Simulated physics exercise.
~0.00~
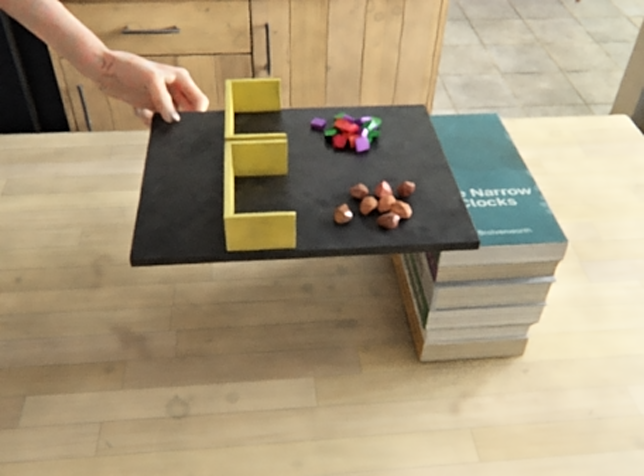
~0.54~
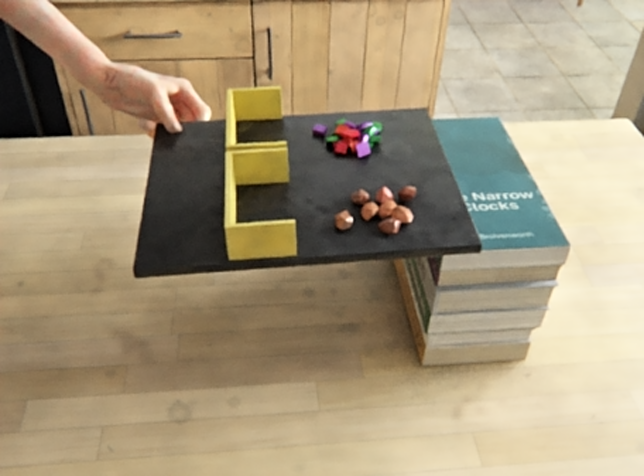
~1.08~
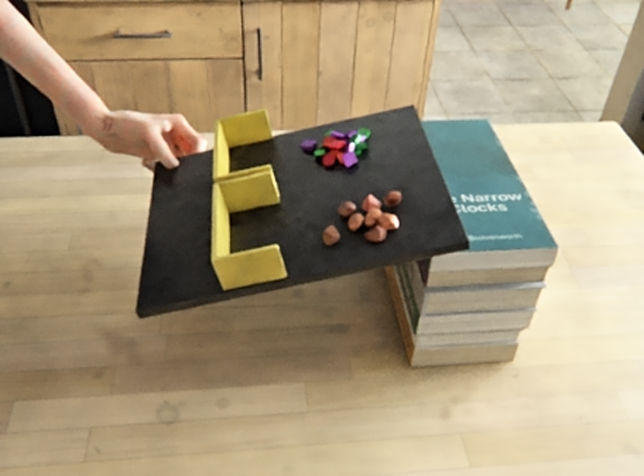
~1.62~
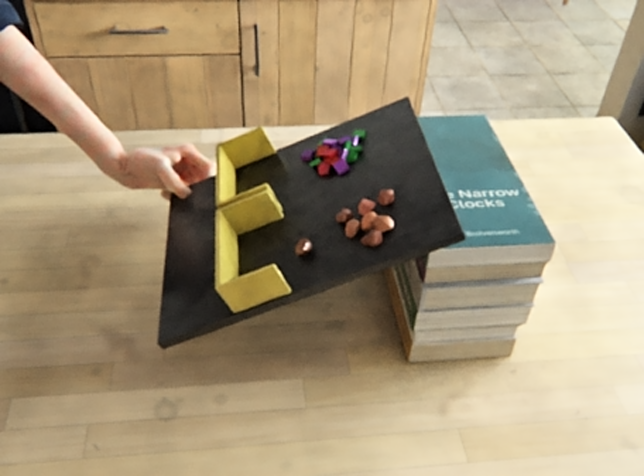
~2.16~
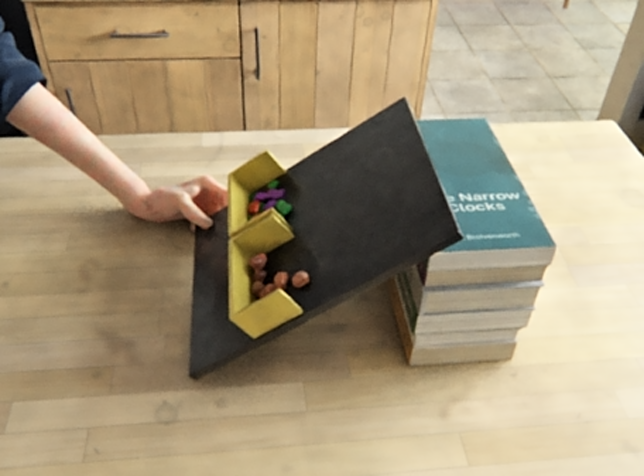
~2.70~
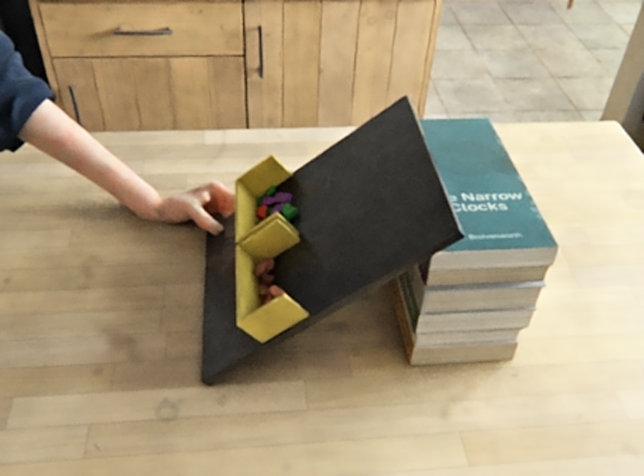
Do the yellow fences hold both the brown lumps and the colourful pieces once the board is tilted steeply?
Yes, both heaps are held. The brown lumps stop at the near fence and the colourful pieces stop at the far one.
